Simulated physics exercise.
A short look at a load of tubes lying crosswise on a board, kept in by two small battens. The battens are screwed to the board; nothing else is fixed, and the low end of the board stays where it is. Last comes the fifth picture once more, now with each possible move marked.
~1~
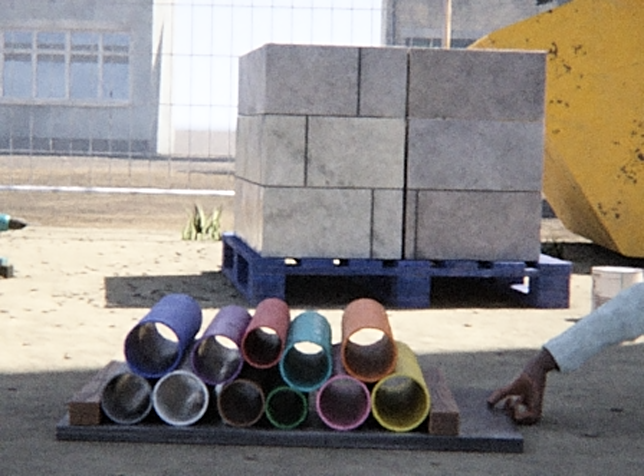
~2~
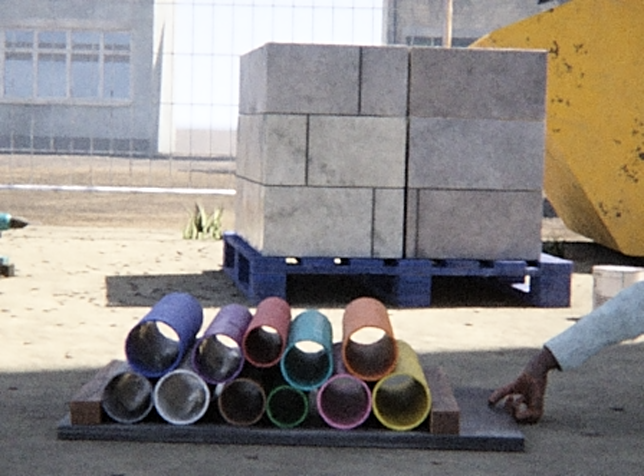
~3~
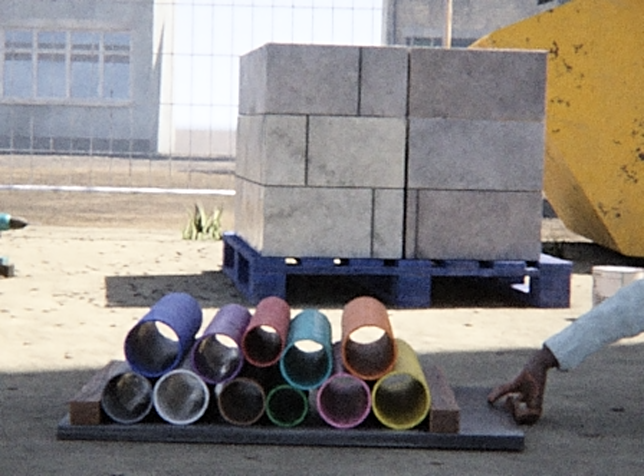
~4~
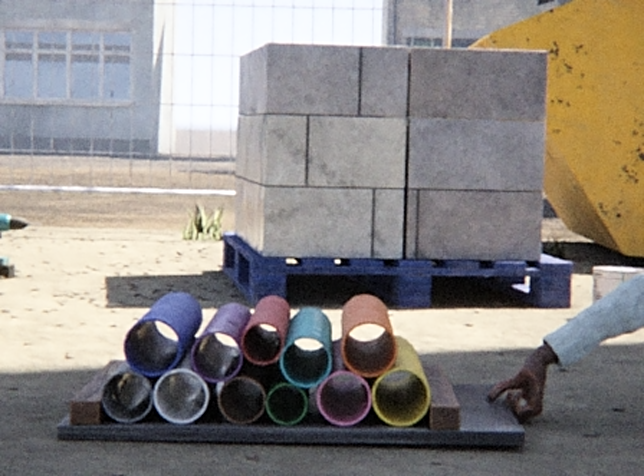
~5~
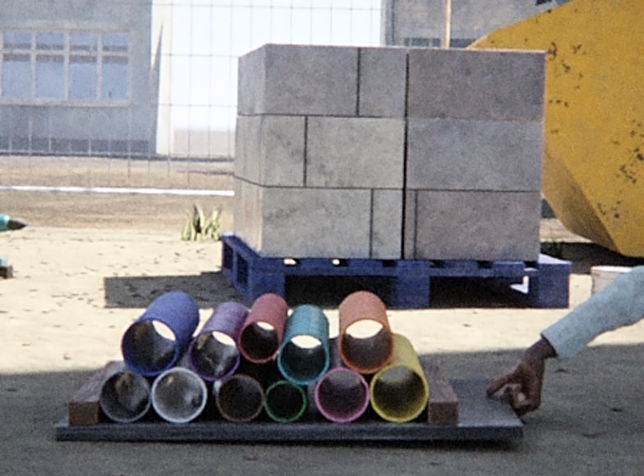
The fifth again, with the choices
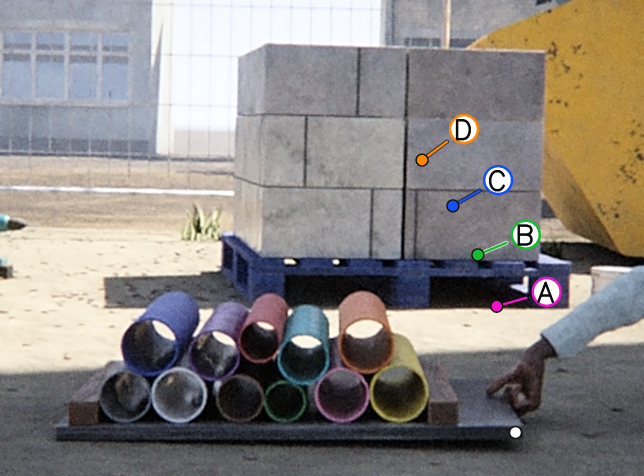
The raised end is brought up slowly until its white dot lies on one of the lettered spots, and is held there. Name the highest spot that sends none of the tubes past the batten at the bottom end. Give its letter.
It can be raised to A.
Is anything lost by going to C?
Yes.
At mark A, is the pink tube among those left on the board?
Yes, with A.
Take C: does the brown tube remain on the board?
The brown tube: Yes.
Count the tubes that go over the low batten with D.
With D, five.
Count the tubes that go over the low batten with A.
With A, none.
On the copy, A at (497, 306); B at (478, 255); C at (453, 206); D at (422, 160); the white dot at (515, 433).
On A. First, board at 13°.
Then, board at 18°.
Finally, board at 18°, none over the low batten.
By contrast, B five over the low batten; C five over the low batten; D five over the low batten.
